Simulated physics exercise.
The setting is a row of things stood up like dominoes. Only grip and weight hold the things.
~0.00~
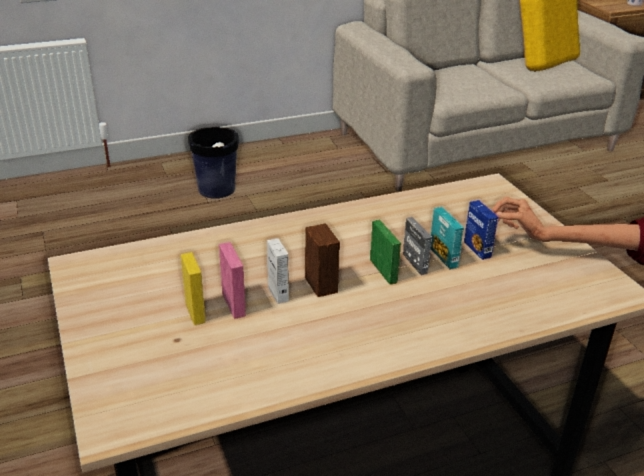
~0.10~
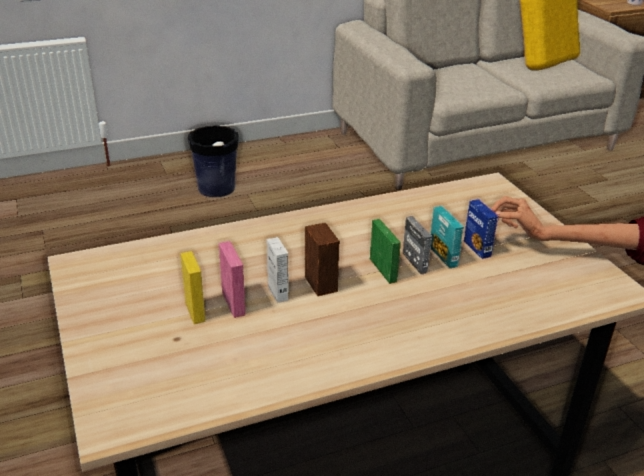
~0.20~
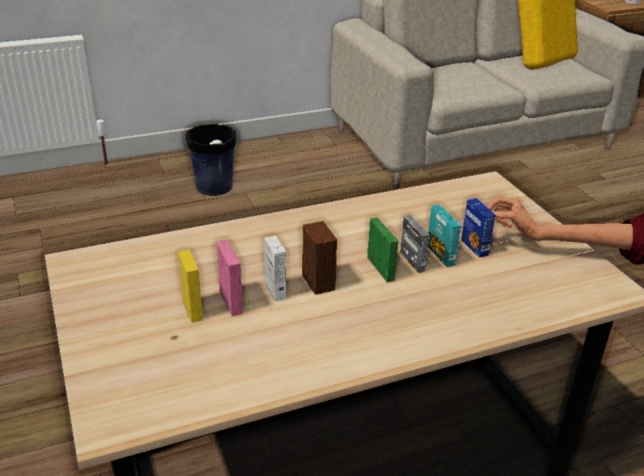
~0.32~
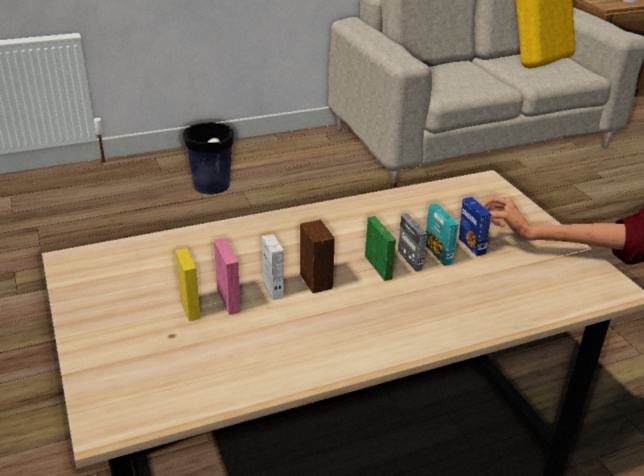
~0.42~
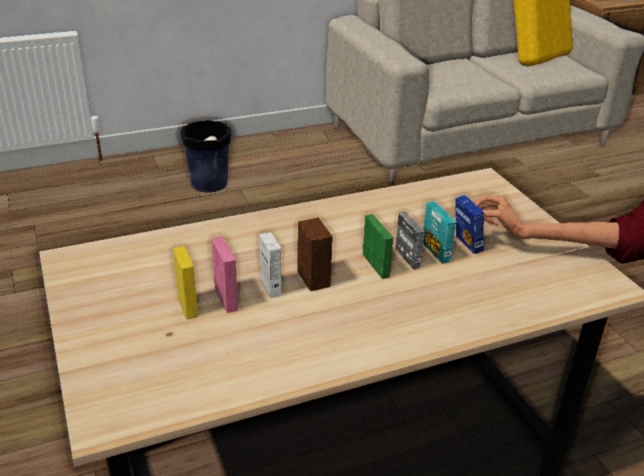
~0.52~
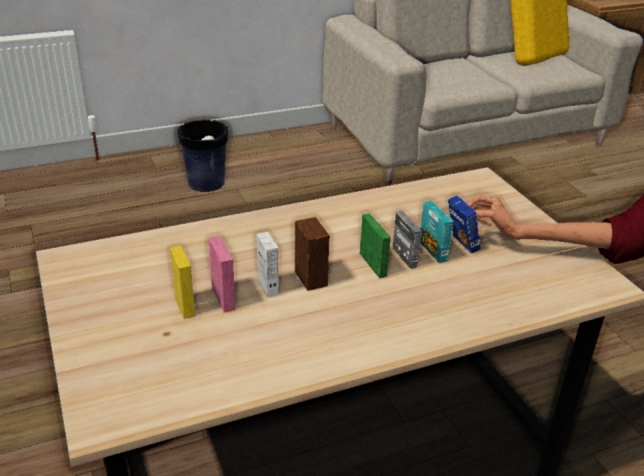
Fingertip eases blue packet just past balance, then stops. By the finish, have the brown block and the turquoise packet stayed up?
Brown block: Yes, still up; turquoise packet: No, fallen.
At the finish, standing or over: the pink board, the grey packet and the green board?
At the end the pink board is standing, the grey packet has fallen, and the green board has fallen.
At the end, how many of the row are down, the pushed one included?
4 altogether.
By 0.92 s, blue packet 72° over; turquoise packet tilted by 58° near (414, 242); grey packet tilted by 47°.
By 1.12 s, blue packet 70° over; turquoise packet on its side near (410, 245); grey packet on its side; green board tilted by 48°.
When it is over (2.6 s), lying over on the table, green board, grey packet and turquoise packet; the other 3 as before. End places, in pixels of the last picture, brown block near (311, 254), turquoise packet near (412, 245).
